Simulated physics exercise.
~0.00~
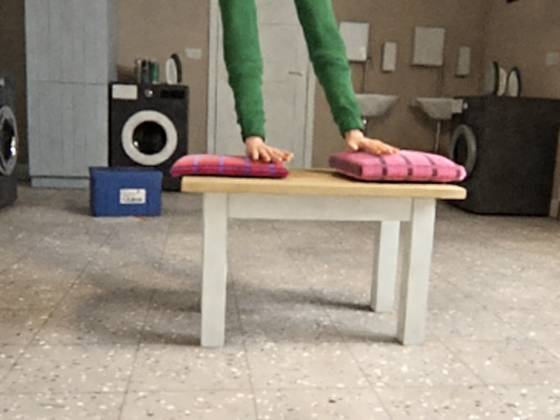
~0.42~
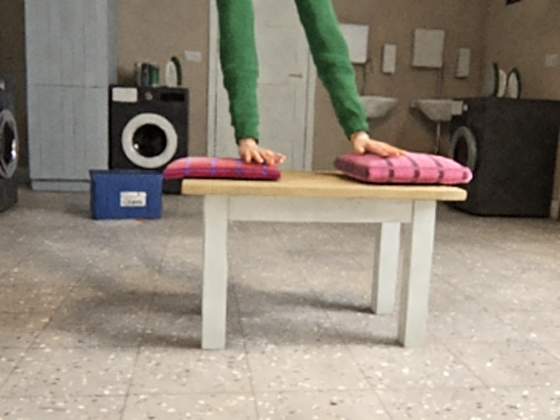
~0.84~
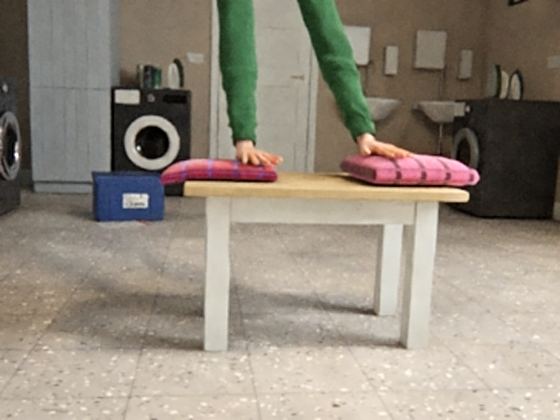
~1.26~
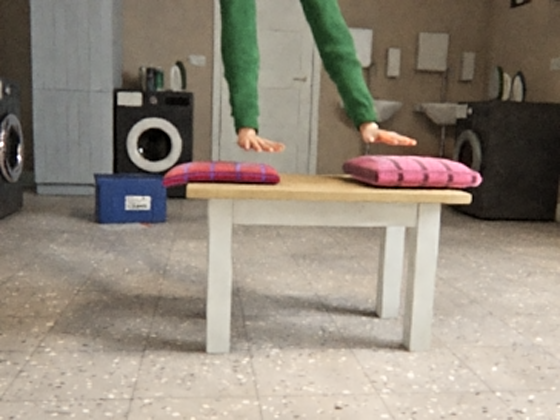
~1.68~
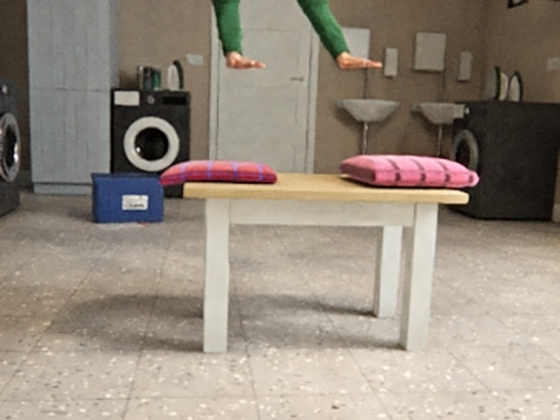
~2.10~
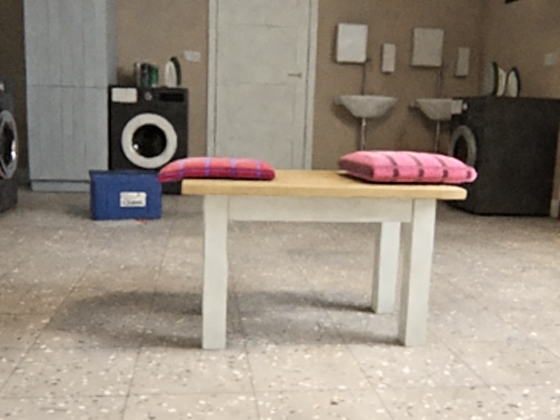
A red seat pad and a pink cushion lie on opposite ends of a low wooden-topped table with pale legs, the pad at left and the cushion at right, each overhanging its edge. The slightly swaying view faces the table from the front in a tiled room with dark washing machines, a blue box and two sinks behind. Two hands in green sleeves press on them, easing the pad a little left and the cushion a little right. The hands then let go, lift and leave sight. Both the pad and the cushion stay resting on the table.
